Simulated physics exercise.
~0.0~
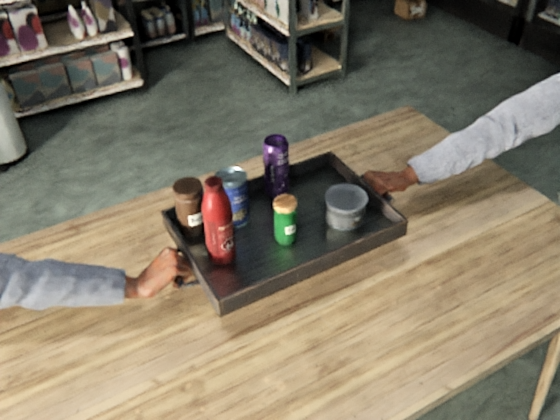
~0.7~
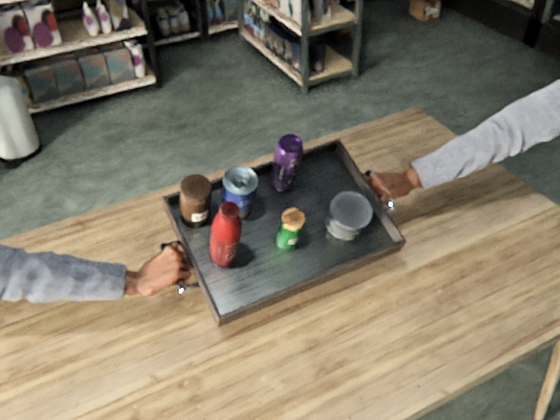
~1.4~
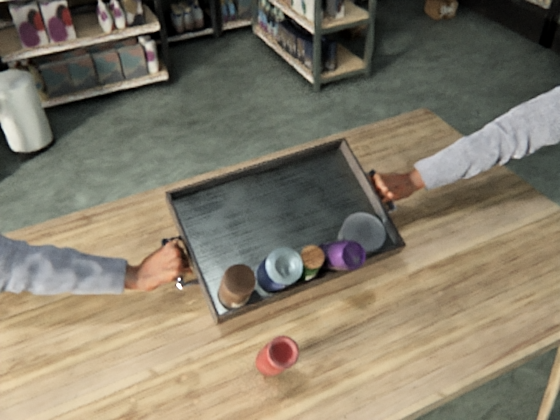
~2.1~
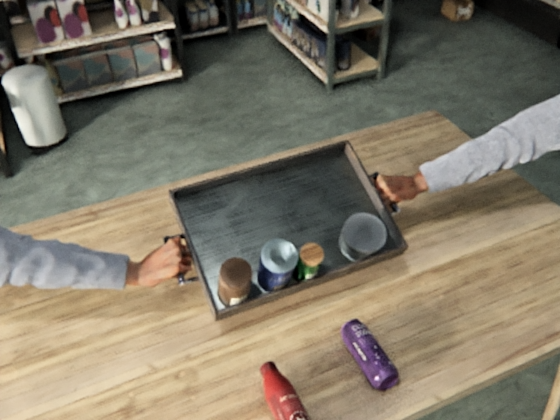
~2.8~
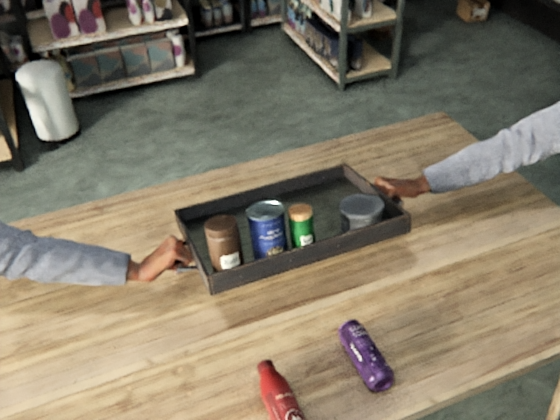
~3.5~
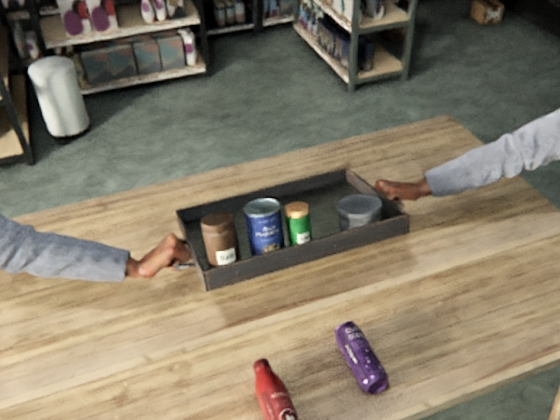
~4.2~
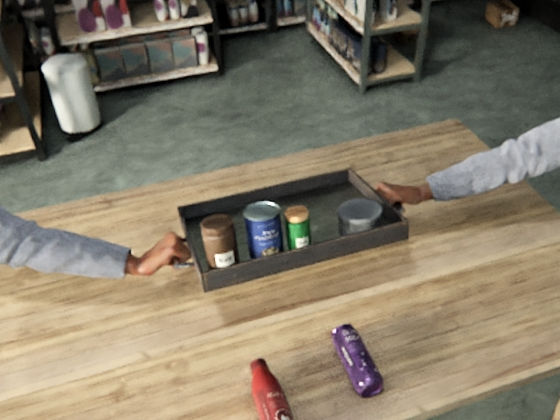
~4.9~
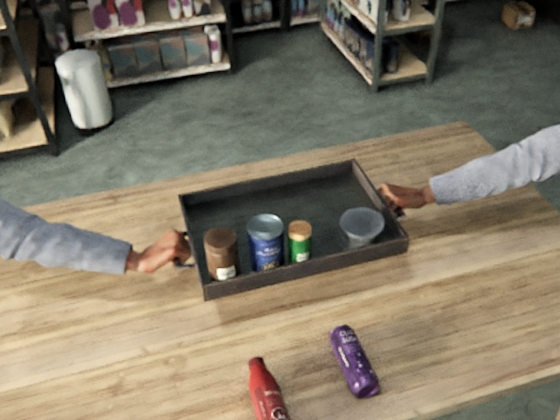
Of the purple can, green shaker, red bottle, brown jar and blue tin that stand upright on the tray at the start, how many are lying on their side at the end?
Two of them are lying on their side at the end, the red bottle and the purple can, both on the table in front of the tray.
